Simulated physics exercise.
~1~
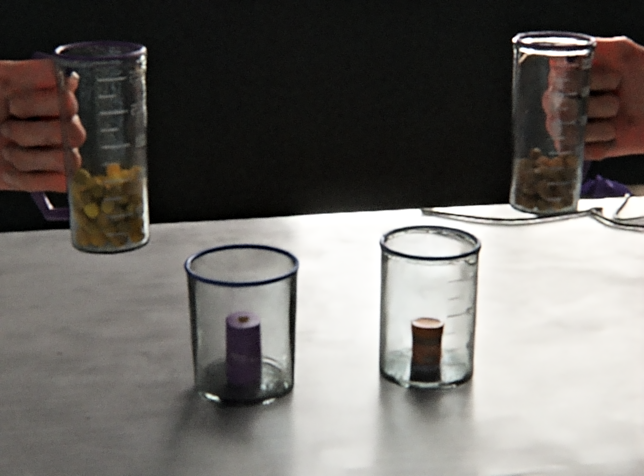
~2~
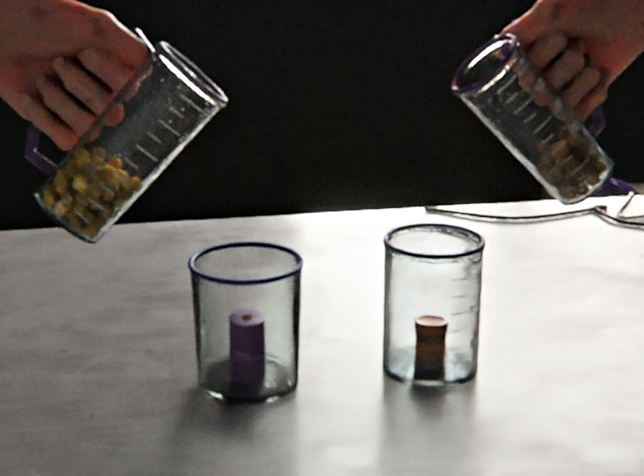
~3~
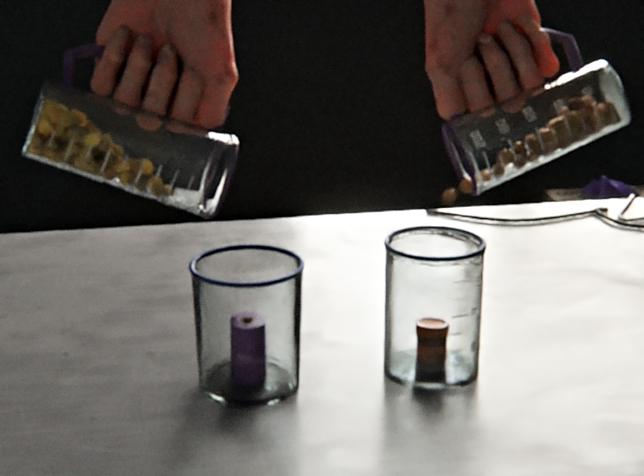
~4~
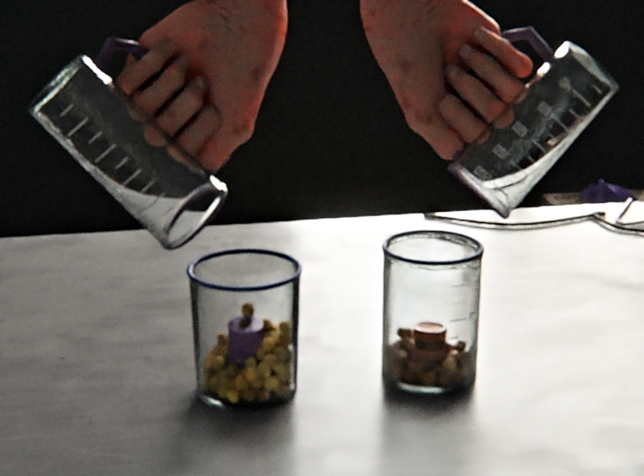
Two hands tip cups of small pieces into glasses, leaving the purple and brown objects showing.
